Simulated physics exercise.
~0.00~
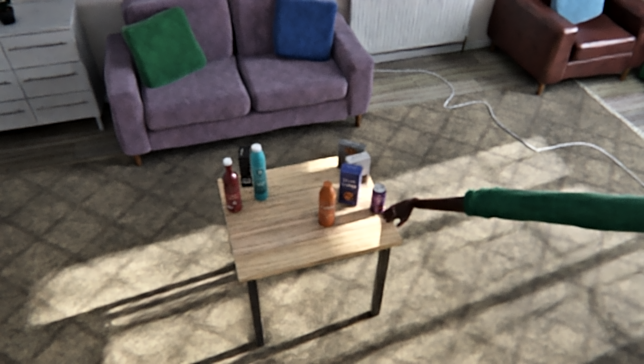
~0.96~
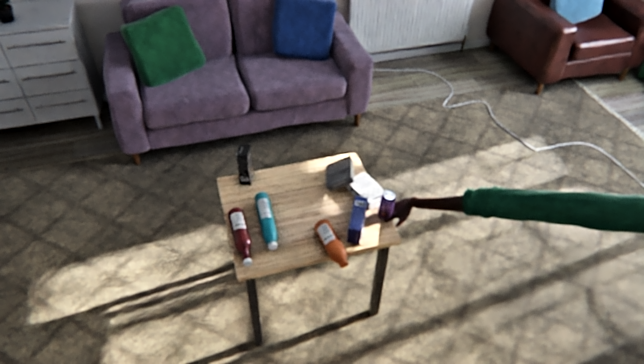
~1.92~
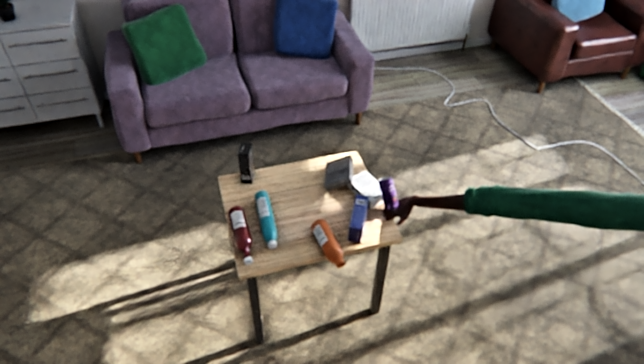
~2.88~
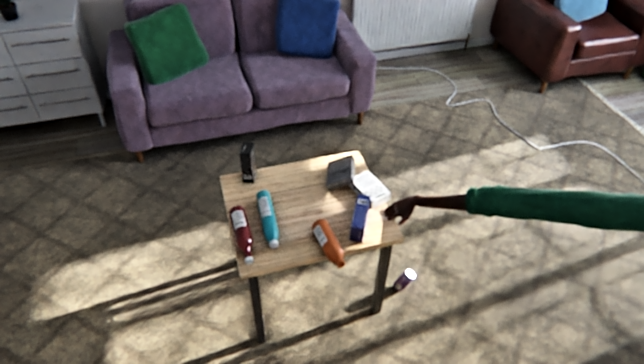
Bottles and a blue carton topple on a small wooden table, then a purple can beside an outstretched hand falls to the floor.
